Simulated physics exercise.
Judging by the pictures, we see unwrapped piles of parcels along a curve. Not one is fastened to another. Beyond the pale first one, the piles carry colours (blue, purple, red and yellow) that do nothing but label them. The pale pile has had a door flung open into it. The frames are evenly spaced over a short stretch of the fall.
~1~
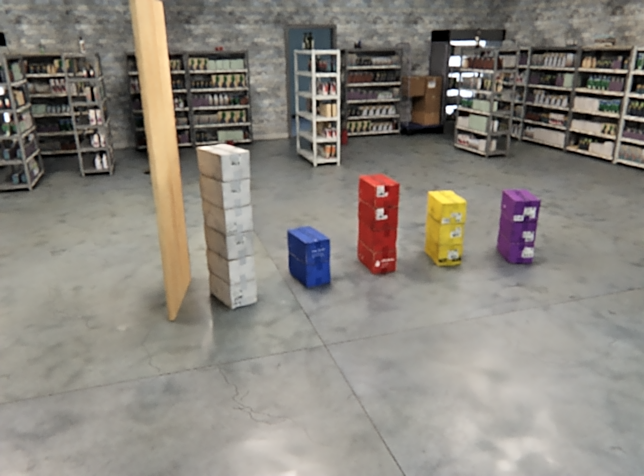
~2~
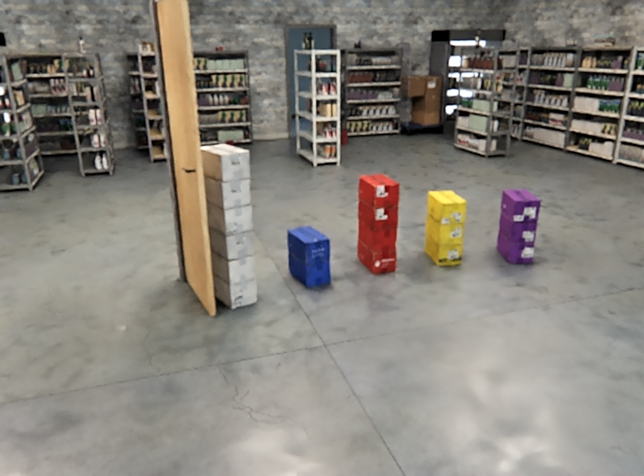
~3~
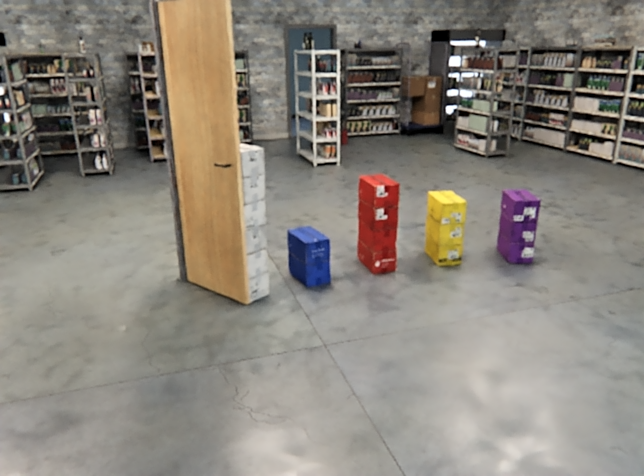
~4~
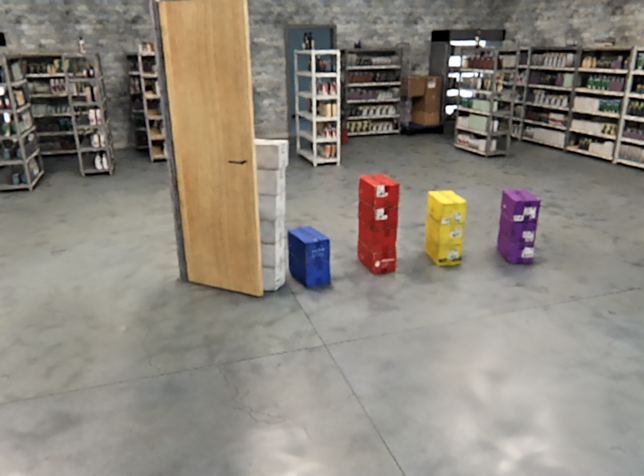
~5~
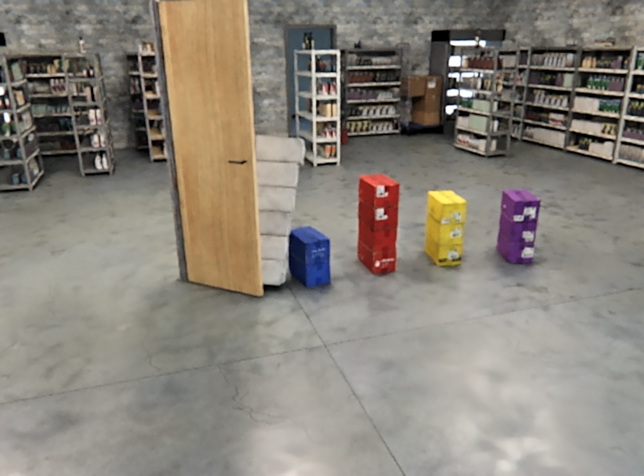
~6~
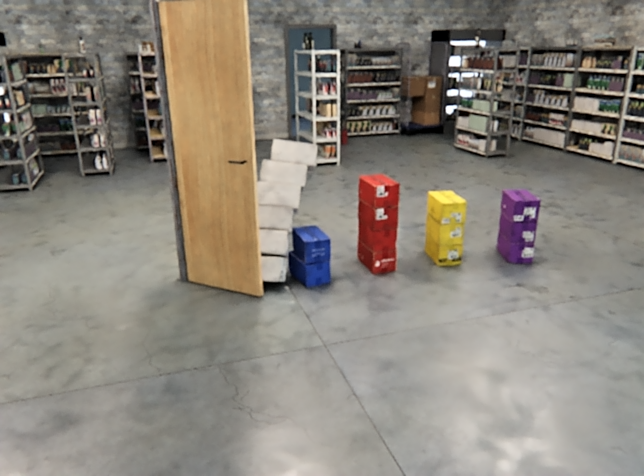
A wooden door swings rightward into a tall stack of pale boxes on the concrete floor of a warehouse-like room lined with stocked shelves, seen from a fixed, slightly raised view. To the right stand a short blue stack, then red, yellow and purple ones. The door stops turning, and the pale stack shifts right, its upper boxes leaning and separating over the blue stack, which shifts slightly.
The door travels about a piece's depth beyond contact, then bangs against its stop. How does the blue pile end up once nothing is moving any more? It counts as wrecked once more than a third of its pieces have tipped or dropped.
The blue pile stays largely upright.
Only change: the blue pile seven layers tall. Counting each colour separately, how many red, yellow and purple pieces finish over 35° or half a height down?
I'd count red 4, yellow 3 and purple 3.
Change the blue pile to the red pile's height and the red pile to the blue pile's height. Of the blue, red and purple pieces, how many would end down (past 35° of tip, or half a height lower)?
By colour, blue 4, red 1, purple 0.
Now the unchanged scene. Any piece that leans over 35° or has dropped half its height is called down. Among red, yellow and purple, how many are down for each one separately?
Result per colour: Red = 0, yellow = 0, purple = 0.
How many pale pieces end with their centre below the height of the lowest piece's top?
5 in all.
Soon after the last picture, 5 of the pale pile down; none of the 2 blue parcels down (0 of 12 in all colours); top blue parcel shifted a little.
At rest, 5 of the pale pile down; none of the 2 blue parcels down (0 of 12 in all colours); top blue parcel shifted a little; top red parcel unmoved. As the last picture would show them, middles, top blue parcel near (312, 244), top red parcel near (378, 191).
